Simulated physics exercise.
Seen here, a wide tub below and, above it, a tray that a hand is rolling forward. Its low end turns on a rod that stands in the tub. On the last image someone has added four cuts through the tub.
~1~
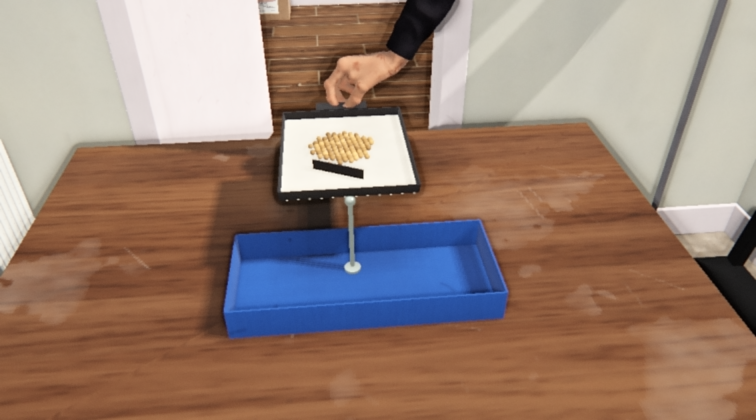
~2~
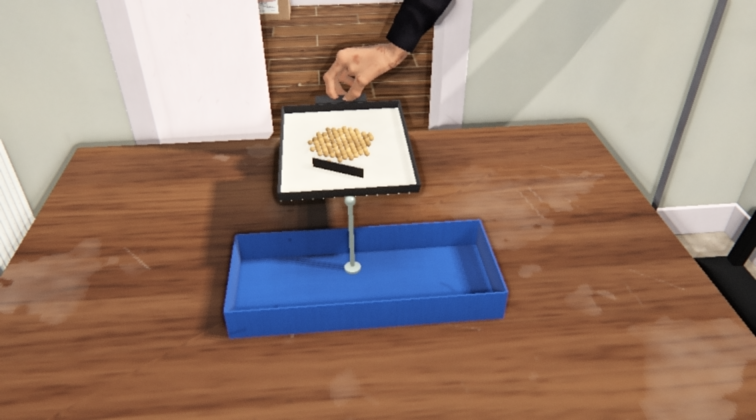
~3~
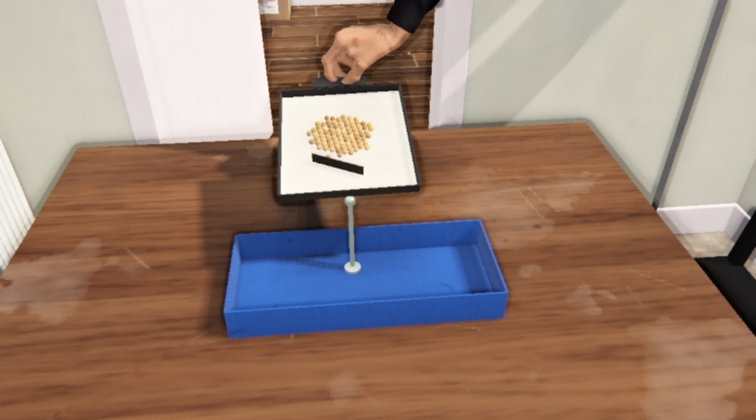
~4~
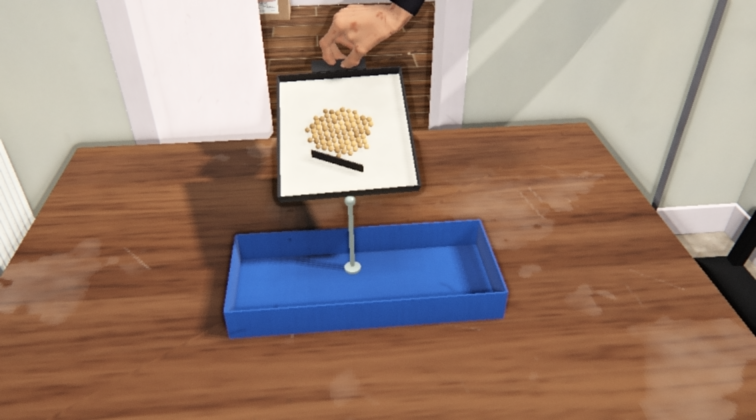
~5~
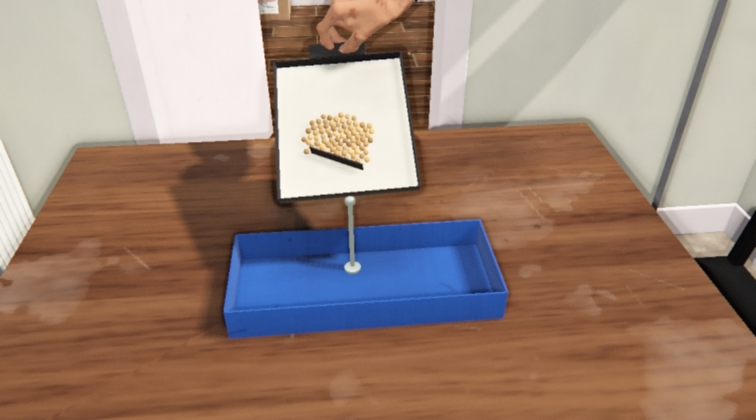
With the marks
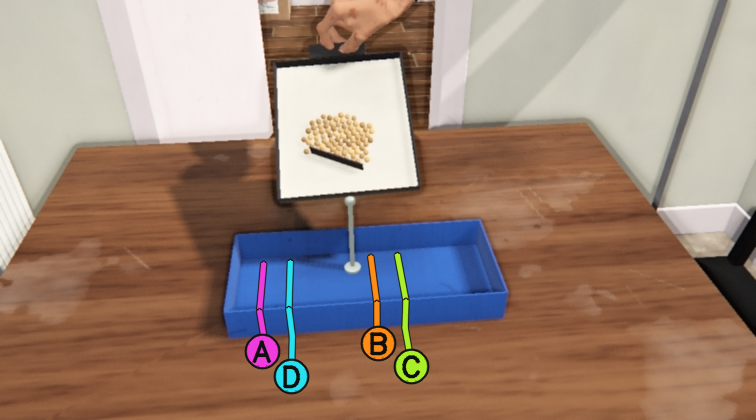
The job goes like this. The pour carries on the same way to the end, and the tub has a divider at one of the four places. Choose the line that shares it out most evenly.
The best line is B.
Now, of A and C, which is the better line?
That would be C.
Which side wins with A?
Right.
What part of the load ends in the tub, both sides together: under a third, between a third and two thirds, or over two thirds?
It is over two thirds.
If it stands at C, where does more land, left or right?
More lands on the left.
On the marked copy, line A crosses the front rim at (259, 310); line B crosses the front rim at (376, 301); line C crosses the front rim at (405, 299); line D crosses the front rim at (288, 308).
Choosing A, of what is caught, not one piece on the left of the divider, every piece on the right.
Choosing B, of what is caught, roughly two thirds on the left of the divider, roughly a third on the right.
Choosing C, of what is caught, the larger part on the left of the divider, roughly a quarter on the right.
Choosing D, of what is caught, about a tenth on the left of the divider, almost all on the right.
